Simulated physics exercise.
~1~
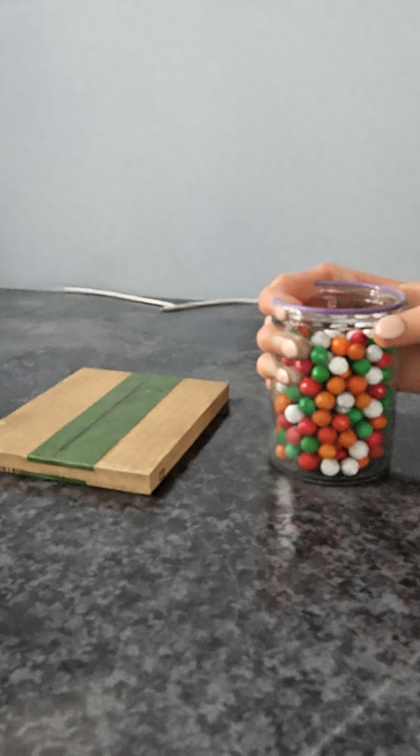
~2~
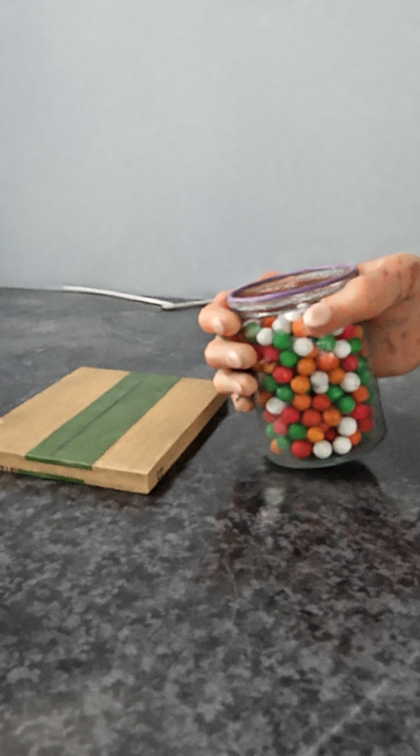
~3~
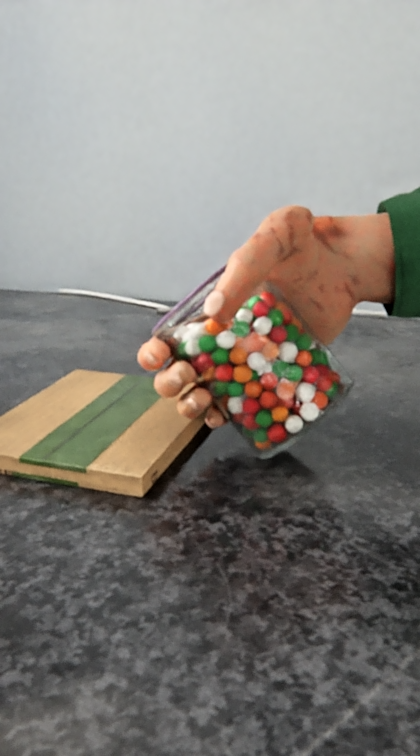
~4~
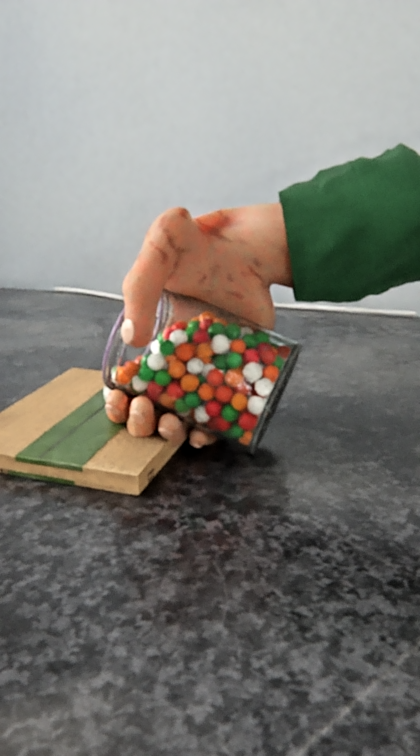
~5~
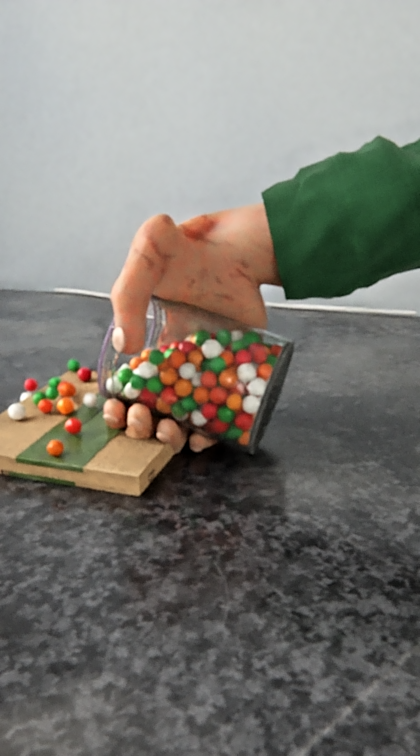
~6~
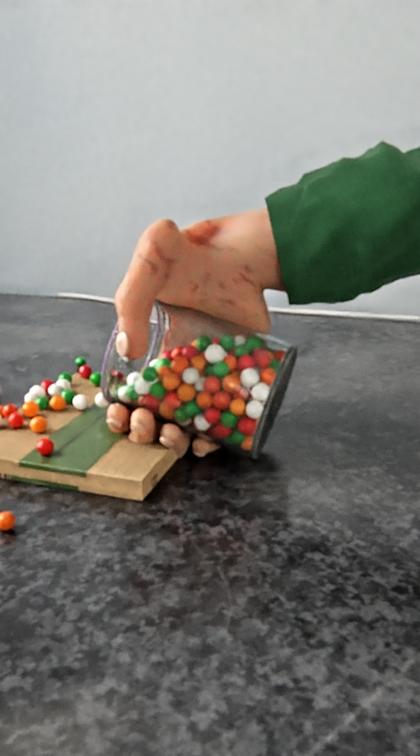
A clear glass jar full of red, green, orange and white beads stands at the right on a dark speckled counter, seen from the front by a slightly swaying camera against a pale wall. A flat wooden box with a green stripe lies at the left. A hand in a green sleeve grips the jar, tips it leftward and lowers its rim onto the box. Beads spill over the rim and scatter across the wood, one reaching the counter at the left. The hand still holds the tilted jar, with most beads inside.
